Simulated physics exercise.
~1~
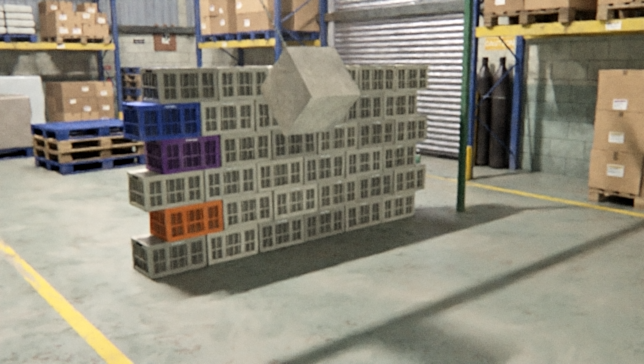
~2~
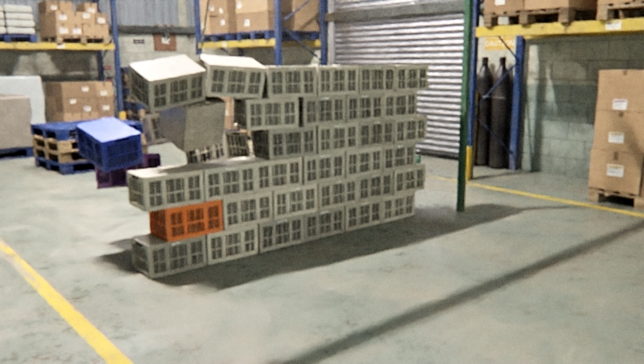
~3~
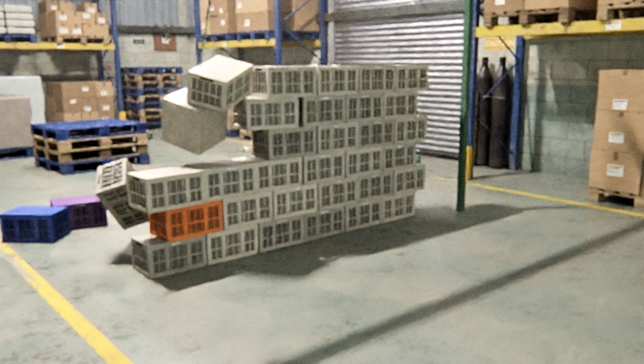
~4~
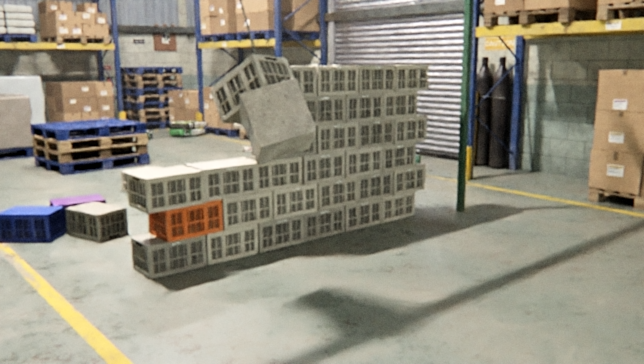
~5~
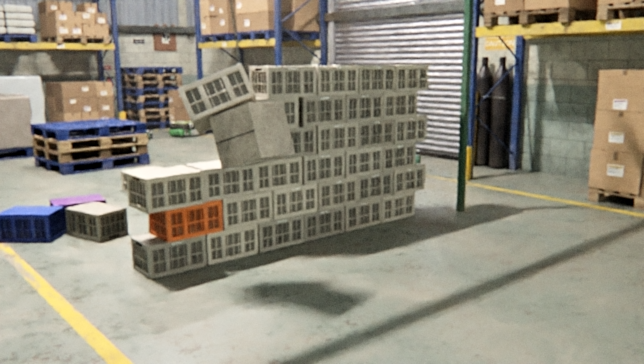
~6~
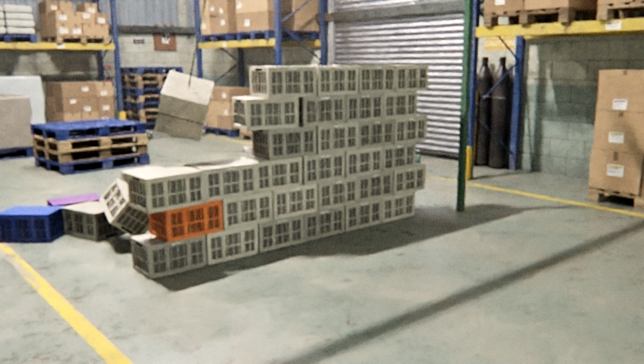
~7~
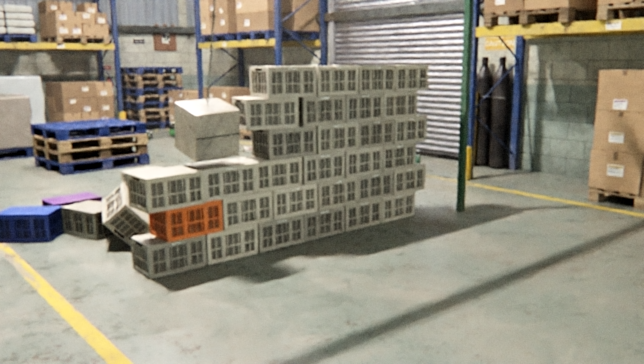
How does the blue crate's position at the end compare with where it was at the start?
At the start the blue crate sits high at the left end of the wall. By the end it lies on the floor to the left of the wall.
